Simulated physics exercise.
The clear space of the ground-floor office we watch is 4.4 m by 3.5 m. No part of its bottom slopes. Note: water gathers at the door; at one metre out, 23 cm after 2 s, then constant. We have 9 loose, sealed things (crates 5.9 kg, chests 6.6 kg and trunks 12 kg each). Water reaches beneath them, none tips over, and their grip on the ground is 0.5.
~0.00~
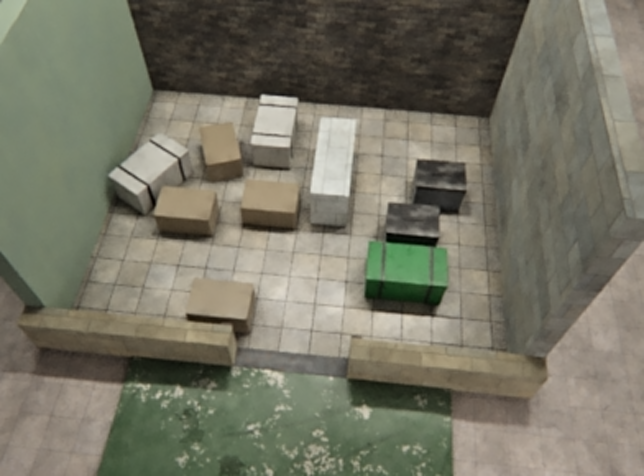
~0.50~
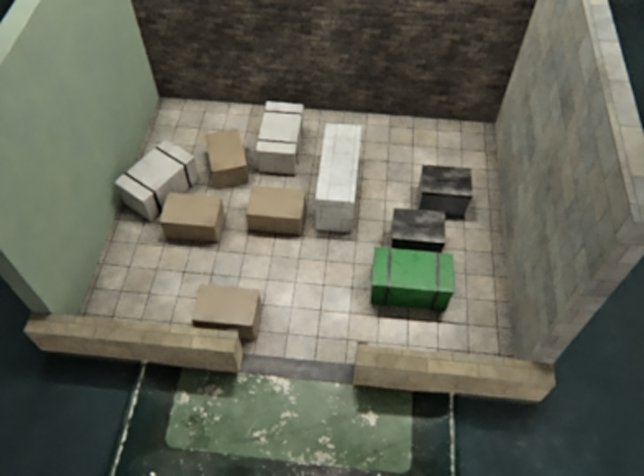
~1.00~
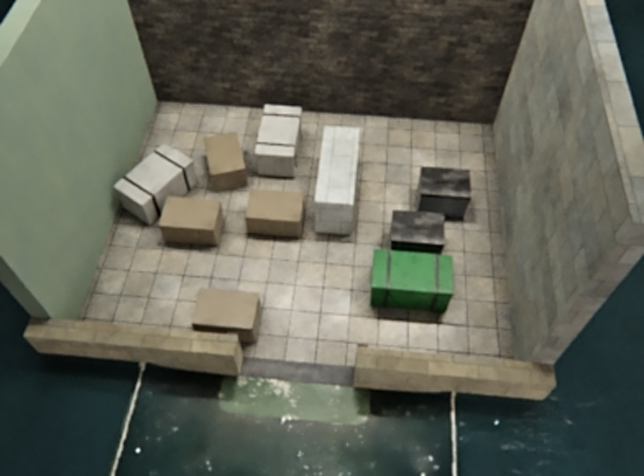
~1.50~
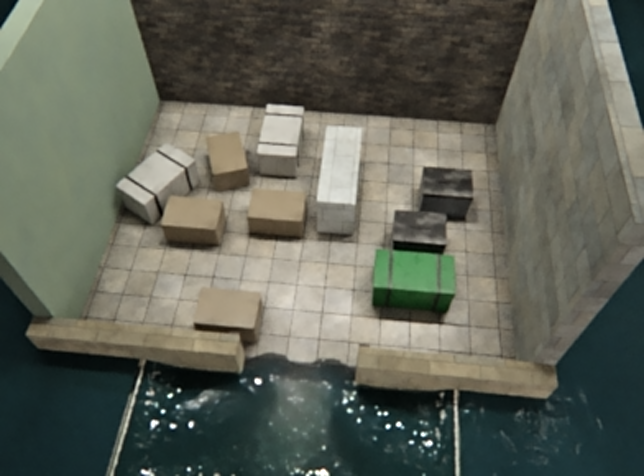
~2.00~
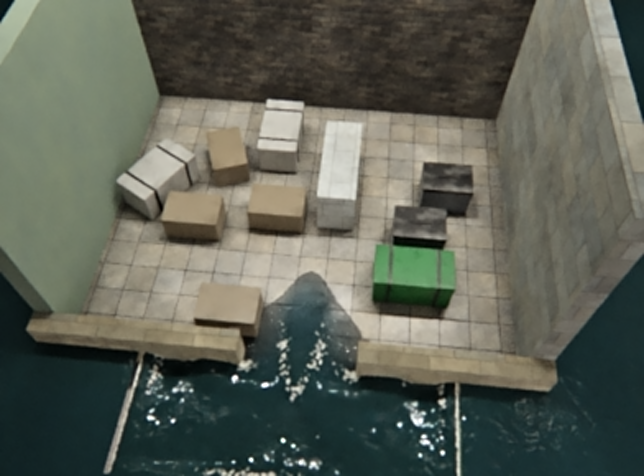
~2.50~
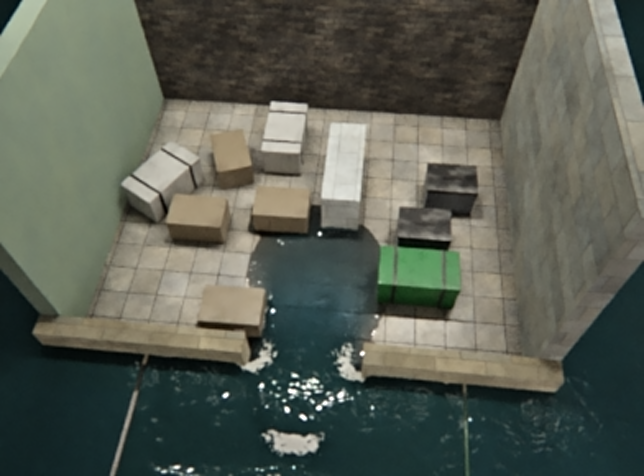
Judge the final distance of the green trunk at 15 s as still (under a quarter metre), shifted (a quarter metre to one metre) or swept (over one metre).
The move is medium.
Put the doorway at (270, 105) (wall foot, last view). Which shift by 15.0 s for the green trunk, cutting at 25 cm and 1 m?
Note: Green trunk displaced a long way.
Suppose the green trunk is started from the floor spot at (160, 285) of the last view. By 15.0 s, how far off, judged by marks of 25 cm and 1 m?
Looks like it is swept a long way.
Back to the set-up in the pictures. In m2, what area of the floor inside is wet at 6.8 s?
I'd put it close to 14 m2.
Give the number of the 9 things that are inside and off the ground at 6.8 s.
Count: 7.
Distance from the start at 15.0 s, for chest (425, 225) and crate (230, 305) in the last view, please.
They sit 60 cm and 140 cm away, in the order given.
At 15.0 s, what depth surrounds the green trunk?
Somewhere close to 15 cm.
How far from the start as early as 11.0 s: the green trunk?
Roughly 30 cm by then.
After 3.5 s the green trunk is near (436, 259), 0.2 m from its start, aground; 1 afloat.
After 6.8 s the green trunk is near (477, 252), 0.6 m from its start, afloat; 7 afloat.
After 11.0 s the green trunk is near (395, 268), 0.3 m from its start, afloat; 9 afloat.
After 15.0 s the green trunk is near (445, 314), 0.6 m from its start, afloat; 9 afloat.
